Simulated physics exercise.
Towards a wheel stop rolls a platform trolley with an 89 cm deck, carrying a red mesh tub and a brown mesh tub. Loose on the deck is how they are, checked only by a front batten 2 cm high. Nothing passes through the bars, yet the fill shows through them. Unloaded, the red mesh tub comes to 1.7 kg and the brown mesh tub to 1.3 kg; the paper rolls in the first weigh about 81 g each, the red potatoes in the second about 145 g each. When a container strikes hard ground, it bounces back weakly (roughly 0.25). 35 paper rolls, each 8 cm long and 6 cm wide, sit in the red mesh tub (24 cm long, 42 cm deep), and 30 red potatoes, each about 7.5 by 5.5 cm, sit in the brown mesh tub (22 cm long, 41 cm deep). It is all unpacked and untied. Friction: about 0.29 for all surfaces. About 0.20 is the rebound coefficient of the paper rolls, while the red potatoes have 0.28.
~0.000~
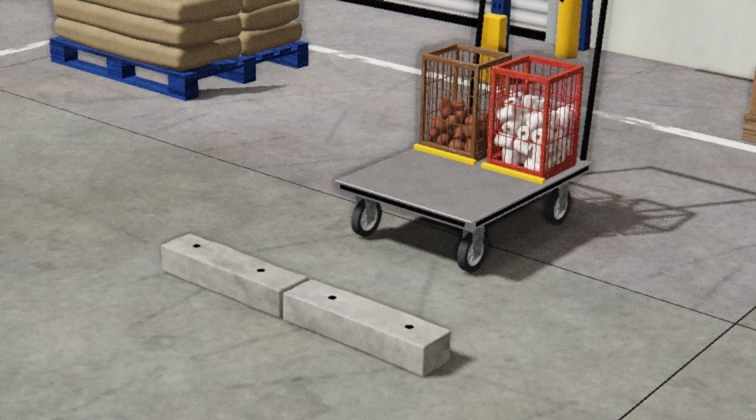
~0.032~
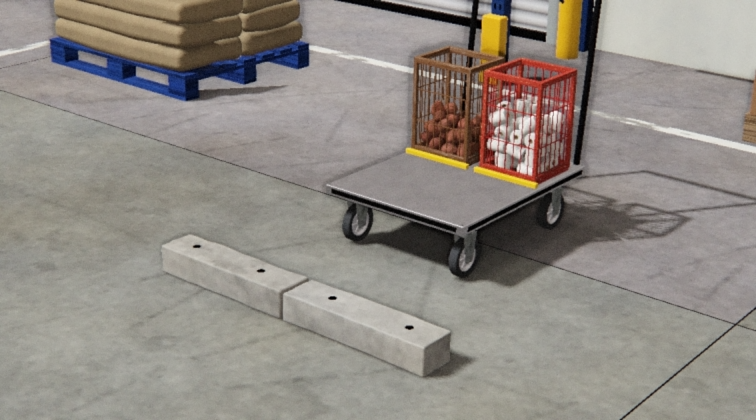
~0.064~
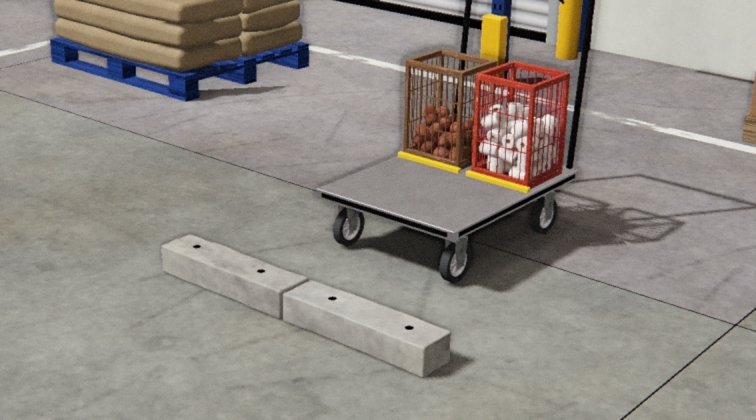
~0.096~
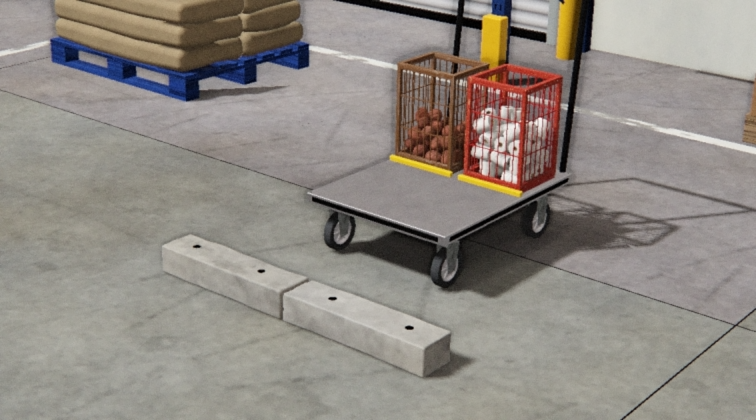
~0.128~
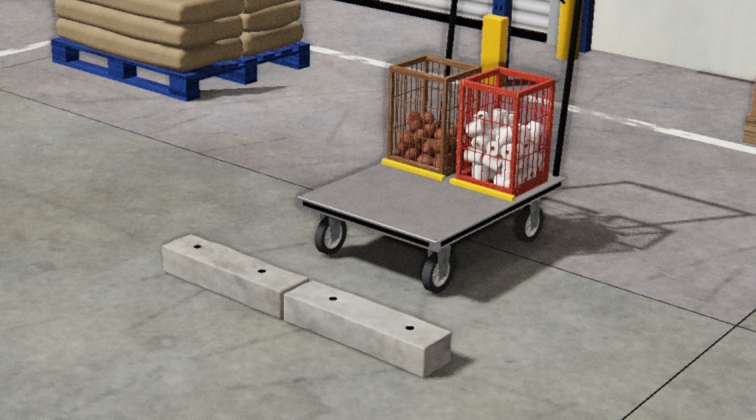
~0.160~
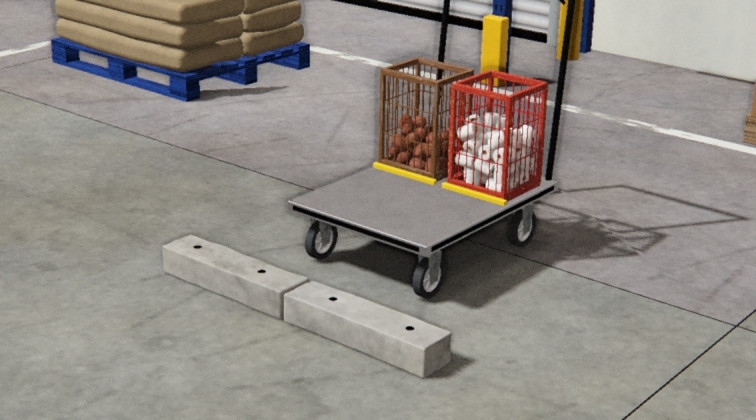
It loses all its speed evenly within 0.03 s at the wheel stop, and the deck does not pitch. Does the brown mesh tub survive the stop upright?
It won't tip.
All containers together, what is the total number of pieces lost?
About 6 pieces.
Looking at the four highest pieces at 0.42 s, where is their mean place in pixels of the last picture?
Around pixel (443, 140).
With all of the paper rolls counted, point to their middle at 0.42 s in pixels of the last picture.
In the last view, the centre sits near (443, 166).
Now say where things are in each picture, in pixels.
In the first frame (each is followed by its nearest rim corner in this view), brown mesh tub, (479, 65); red mesh tub, (550, 79); 56 cm short of the stop; none out.
Brown mesh tub, (471, 68); red mesh tub, (542, 82); 50 cm short of the stop, in the second frame.
Brown mesh tub, (463, 72); red mesh tub, (534, 86); 45 cm short of the stop, in the third frame.
Brown mesh tub, (455, 75); red mesh tub, (527, 89); 39 cm short of the stop, in the fourth frame.
Brown mesh tub, (447, 78); red mesh tub, (519, 92); 33 cm short of the stop, in the fifth frame.
Brown mesh tub, (438, 81); red mesh tub, (511, 96); 27 cm short of the stop; none out, in the sixth frame.
After 0.30 s, it starts to lose speed.
After 0.42 s, the red mesh tub leans 20° with 0 of 35 out and the brown mesh tub leans 16° with 0 of 30 out.
After 0.60 s, the red mesh tub leans 36° with 0 of 35 out and the brown mesh tub leans 12° with 0 of 30 out.
After 0.90 s, the red mesh tub leans 59° with 0 of 35 out and the brown mesh tub is upright with 0 of 30 out.
Outcome (at 1.61 s), the red mesh tub is down with 6 of 35 out and the brown mesh tub is upright with 0 of 30 out. Greatest lean of the brown mesh tub, 19°.
